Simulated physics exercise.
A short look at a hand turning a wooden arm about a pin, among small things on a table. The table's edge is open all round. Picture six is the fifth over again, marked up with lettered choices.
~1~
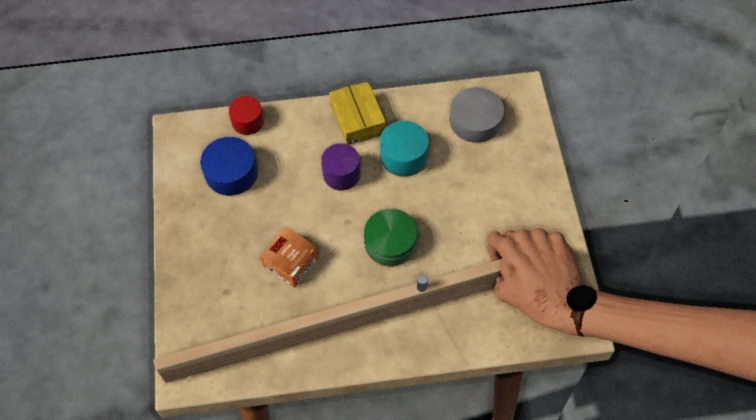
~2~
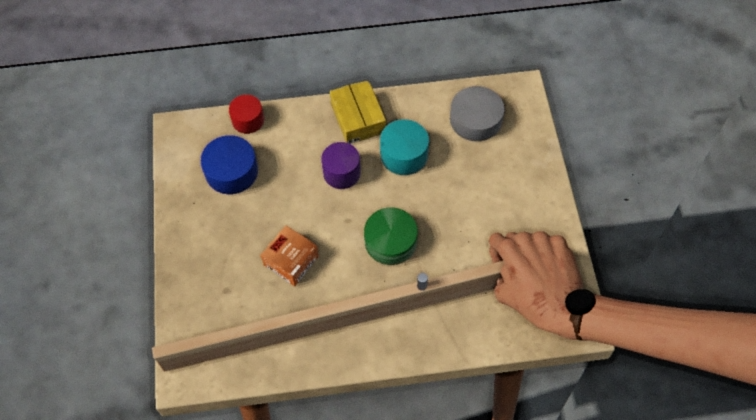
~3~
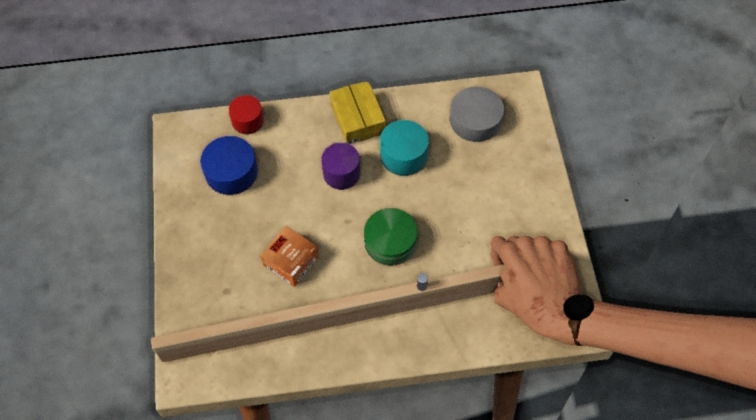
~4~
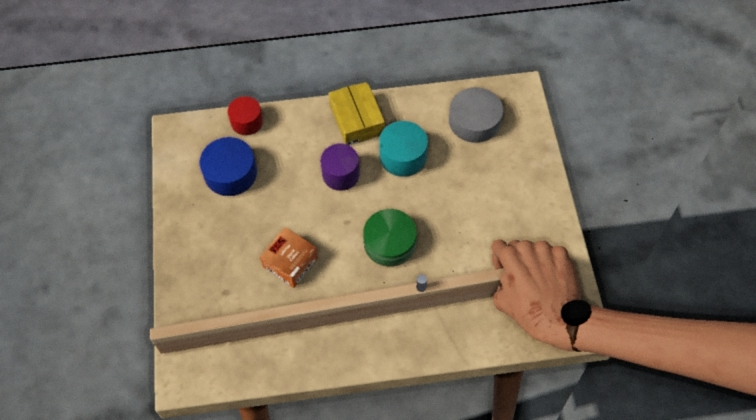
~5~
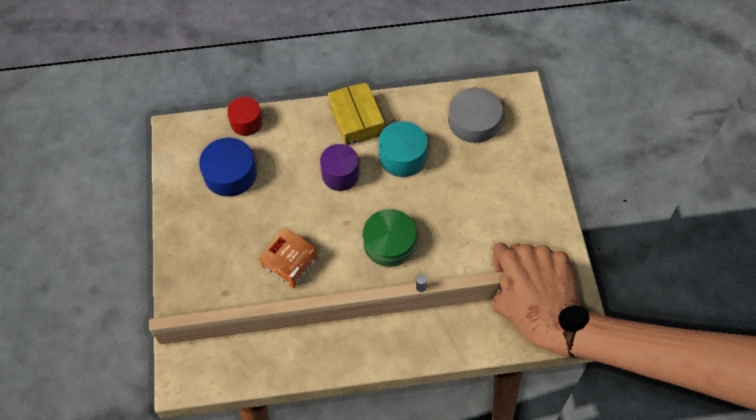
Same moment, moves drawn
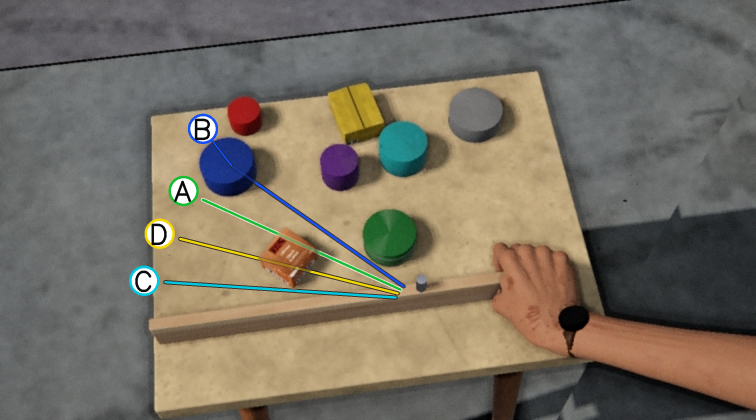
A hand at the right turns a wooden arm slightly about a pin, its far left end moving a short way up the table, while the orange object and the colourful round pieces and yellow box stay still.
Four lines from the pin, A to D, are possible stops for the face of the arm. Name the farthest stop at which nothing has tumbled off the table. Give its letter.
The farthest safe stop is B.
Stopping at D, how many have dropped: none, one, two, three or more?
In all, none.
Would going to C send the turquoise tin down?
By then, no.
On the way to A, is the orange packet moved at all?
Yes.
On the marked copy, A at (299, 243); B at (315, 224); C at (280, 290); D at (287, 265).
Taking B. A third of the way, arm (284, 268); orange packet (289, 250); red pot (245, 116).
Two thirds of the way, arm (298, 233); orange packet (305, 221); red pot (245, 116).
When it is over, arm (313, 212); red pot (248, 109); blue tin (251, 143); nothing has fallen.
As for the rest, A is safe but short; C is safe but short; D is safe but short.
